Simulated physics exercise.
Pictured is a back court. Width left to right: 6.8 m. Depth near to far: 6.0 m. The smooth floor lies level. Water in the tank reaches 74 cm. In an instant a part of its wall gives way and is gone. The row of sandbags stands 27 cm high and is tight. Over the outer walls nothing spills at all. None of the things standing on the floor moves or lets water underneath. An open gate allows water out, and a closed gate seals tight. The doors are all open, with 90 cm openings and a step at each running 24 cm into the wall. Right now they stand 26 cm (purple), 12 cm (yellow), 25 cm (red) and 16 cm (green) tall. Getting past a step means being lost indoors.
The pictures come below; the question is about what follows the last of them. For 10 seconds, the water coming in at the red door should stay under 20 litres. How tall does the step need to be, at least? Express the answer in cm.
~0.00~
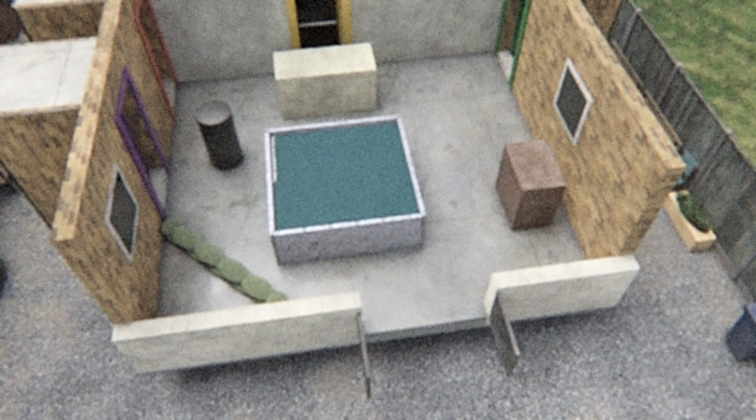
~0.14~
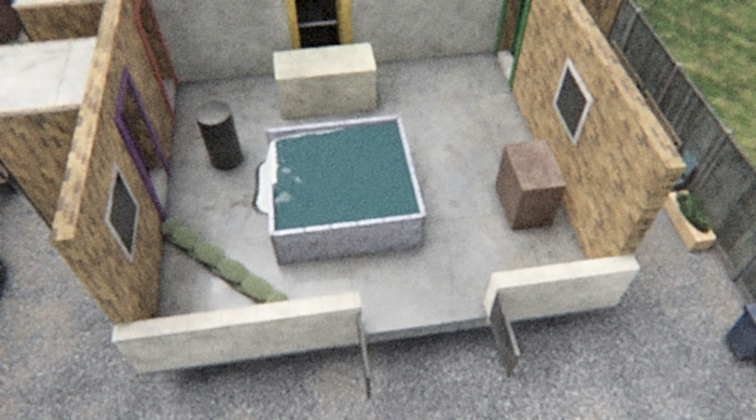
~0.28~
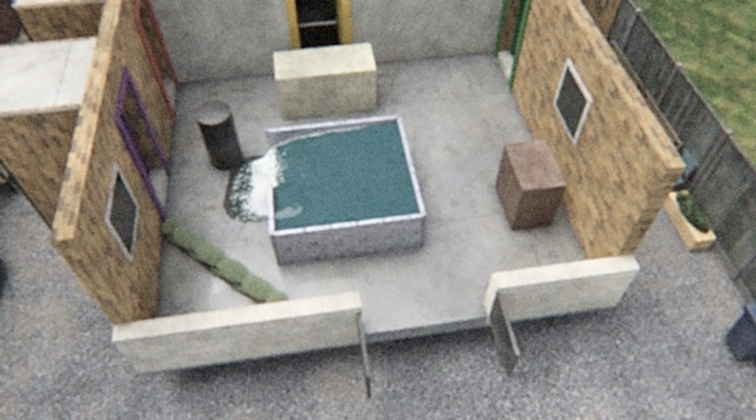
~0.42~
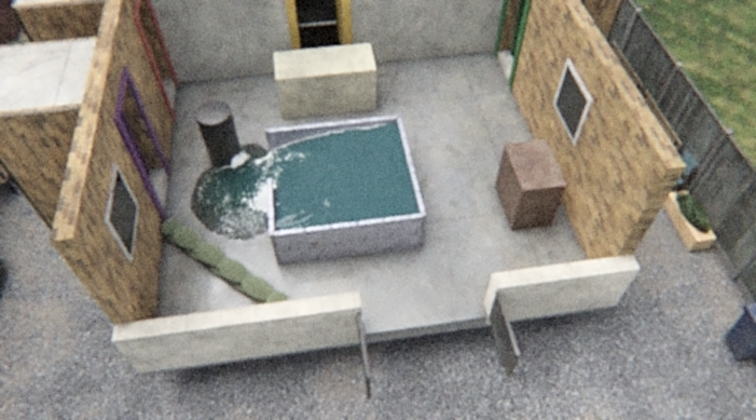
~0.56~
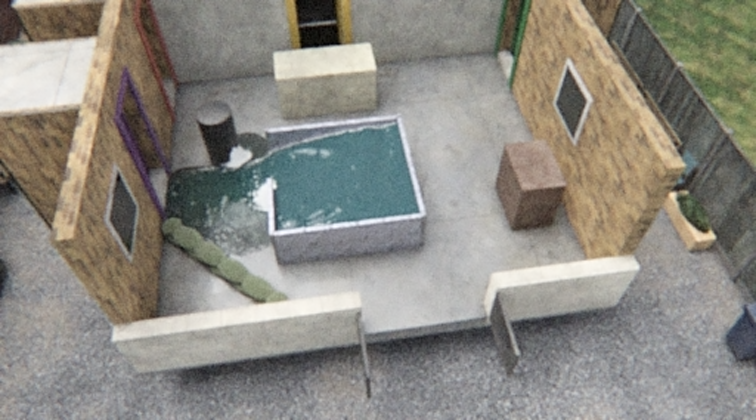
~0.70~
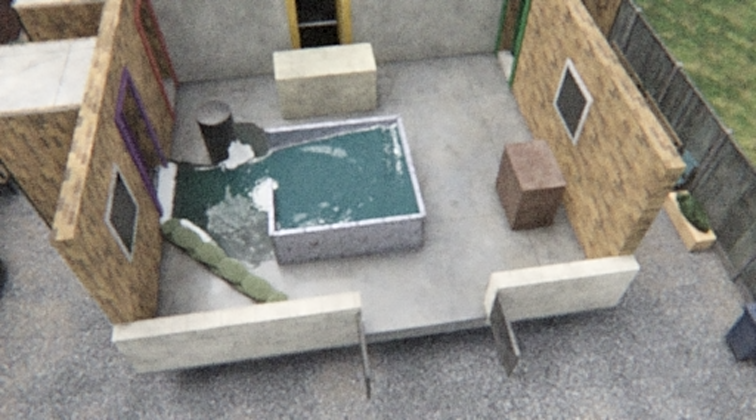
Close to 19 cm is just enough.
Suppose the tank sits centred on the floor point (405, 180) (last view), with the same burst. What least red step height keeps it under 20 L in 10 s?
29 cm or thereabouts.
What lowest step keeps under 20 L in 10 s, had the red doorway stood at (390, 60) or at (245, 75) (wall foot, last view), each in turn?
About 6.0 and 17 cm.
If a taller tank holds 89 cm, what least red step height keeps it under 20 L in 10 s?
A step of about 21 cm does it.
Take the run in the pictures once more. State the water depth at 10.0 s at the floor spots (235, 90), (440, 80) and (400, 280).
In order: Around 12, 3 and 3 cm.
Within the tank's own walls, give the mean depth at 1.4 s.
About 54 centimetres.
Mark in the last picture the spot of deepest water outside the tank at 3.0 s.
Near pixel (166, 204).
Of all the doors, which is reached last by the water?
Green, last of all.
After 1.4 s water covers 20 % of the floor, deepest (54 cm) near (239, 166); 2 cm at the red door, 0 litres in over its 25 cm step.
After 3.0 s water covers 45 % of the floor, deepest (40 cm) near (166, 204); 13 cm at the red door, 0 litres in over its 25 cm step.
After 10.0 s water covers 95 % of the floor, deepest (16 cm) near (164, 229); 14 cm at the red door, 0 litres in over its 25 cm step.
At the red door as built, the water arrived by 1.3 s and peaked near 22 cm at 5.8 s.
With a step of 16.5 cm, 39 litres would have come in within the 10 s; with 22.5 cm, 3 litres. So under 20 litres takes about 19 cm.
